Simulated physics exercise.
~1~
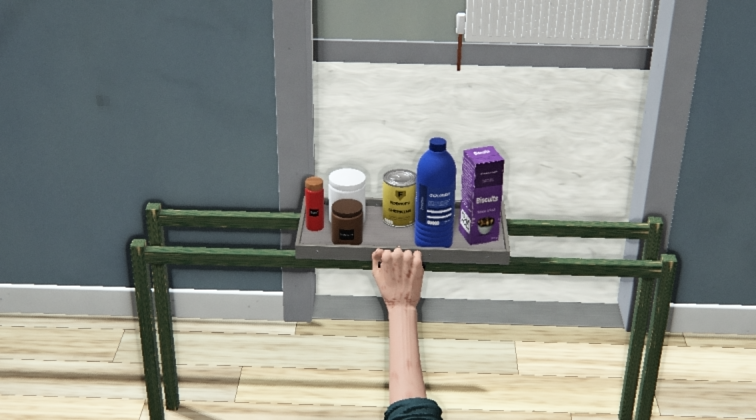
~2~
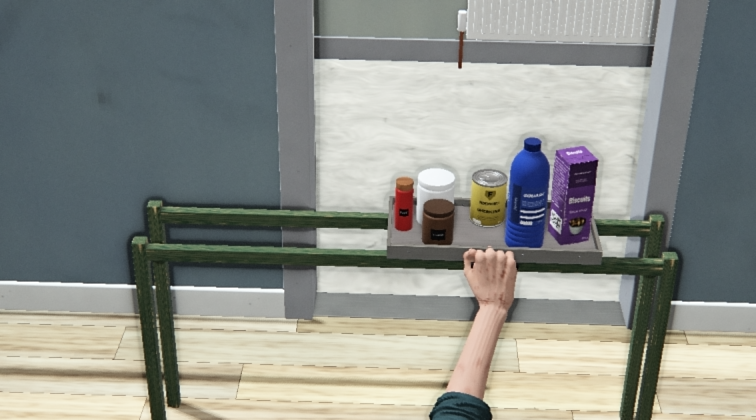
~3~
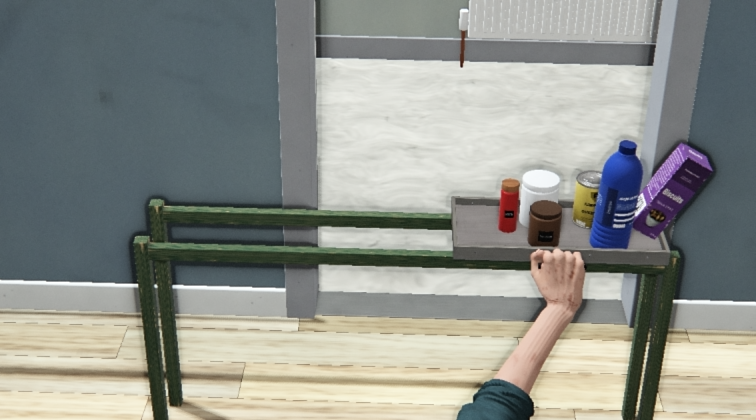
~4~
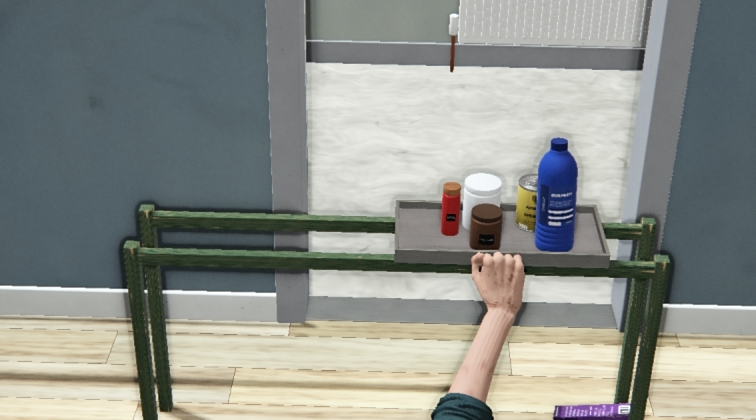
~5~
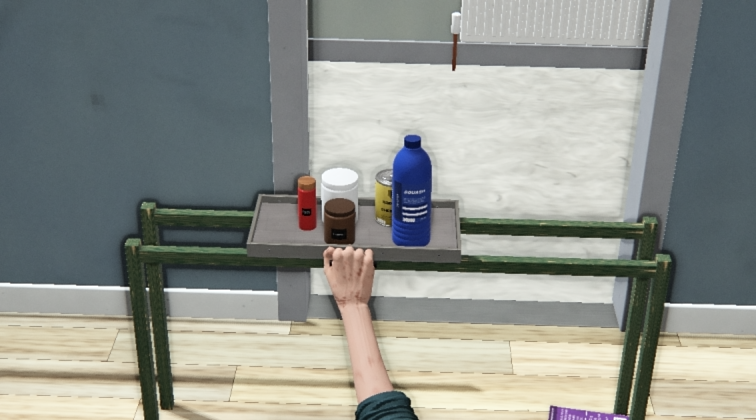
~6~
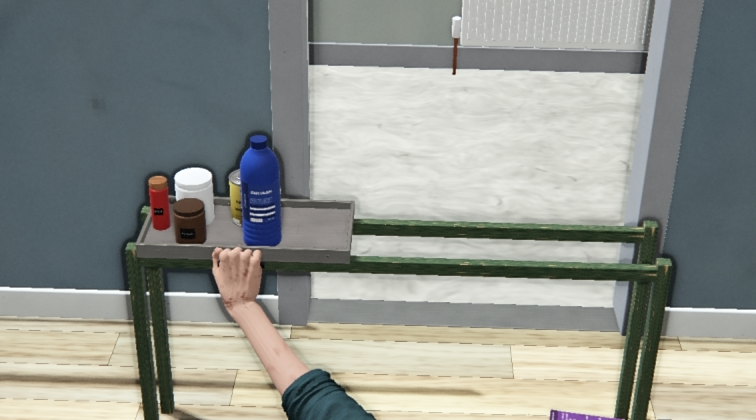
At the start, a hand grips the front of a grey tray resting on green rails, with a red shaker, a white jar, a brown jar, a yellow tin, a tall blue bottle and a purple carton standing on it. The hand slides the tray to the right, and at the far end the carton and the bottle tip. As the tray comes back left, the carton lies on the floor while the bottle stands upright again. The hand carries on pushing the tray to the left end of the rails. Finally, the other five items remain upright on the tray.
